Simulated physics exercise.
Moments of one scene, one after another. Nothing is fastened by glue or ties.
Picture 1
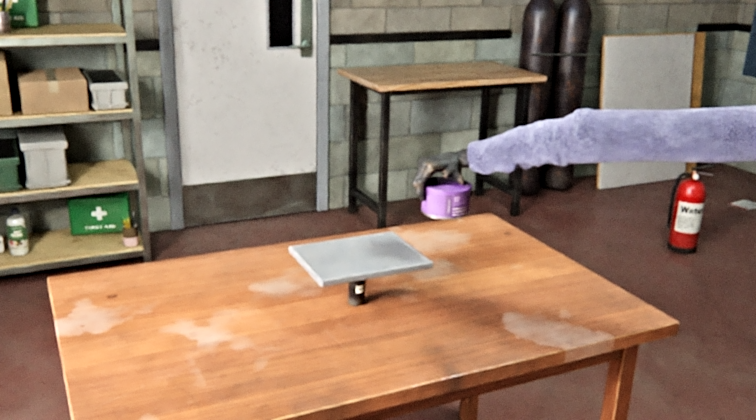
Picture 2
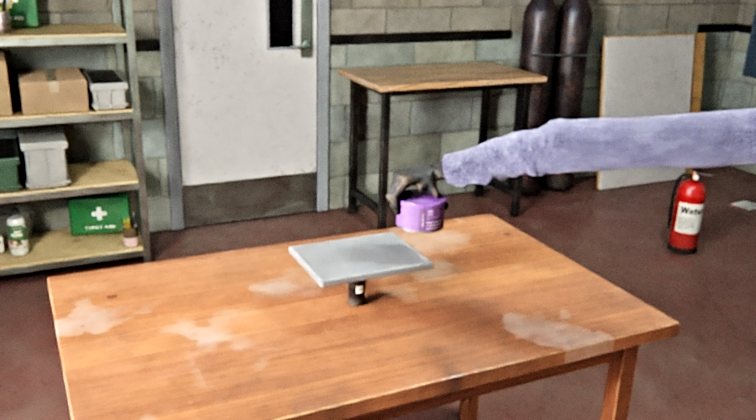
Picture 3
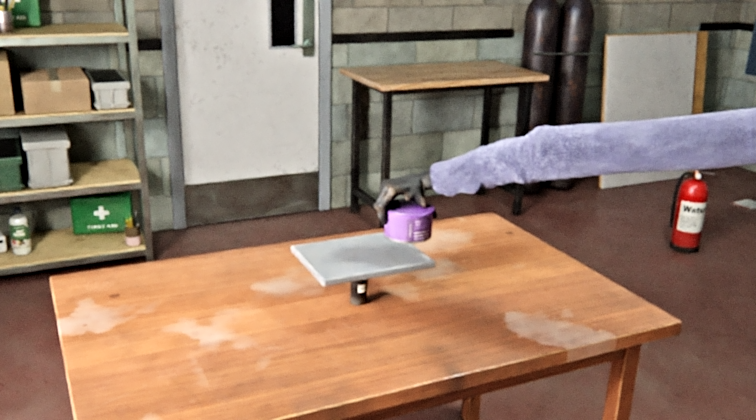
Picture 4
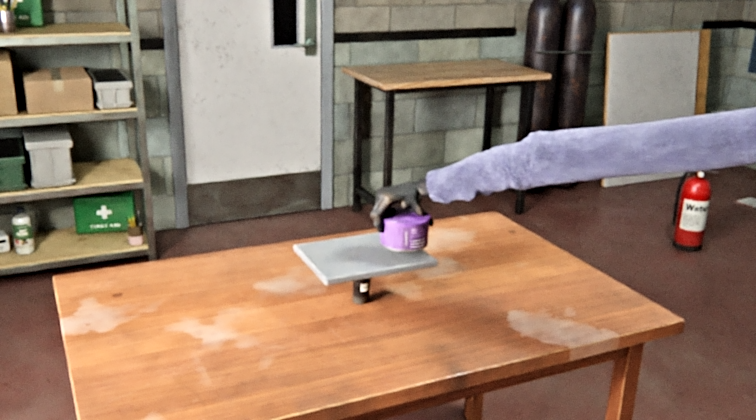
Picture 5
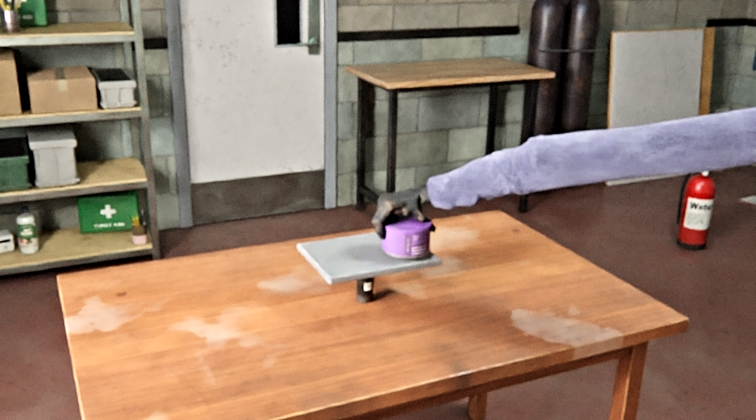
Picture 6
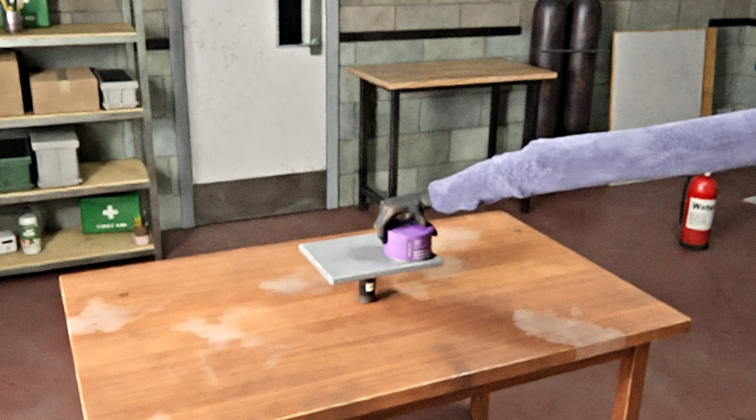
Purple tub held by a dark gripper on a lavender-sleeved arm moving left, then lowering onto a grey board above a wooden table.
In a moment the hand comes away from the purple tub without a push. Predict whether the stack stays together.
Prediction: It does not; it falls.
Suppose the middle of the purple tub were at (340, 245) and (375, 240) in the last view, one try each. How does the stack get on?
Topples, then stands firm.
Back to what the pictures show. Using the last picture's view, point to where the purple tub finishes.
Near (456, 281).
Then, 0.40 s past the last view, purple tub now fallen; grey lid rocked 47° from its first pose.
Then, 0.70 s past the last view, grey lid rocked 45° from its first pose.
Finally, fallen, purple tub; down or leaning hard in the stack, grey lid; black shaker still in place. Final places as the last picture's camera would see them, purple tub near (456, 281). The stack gives way.
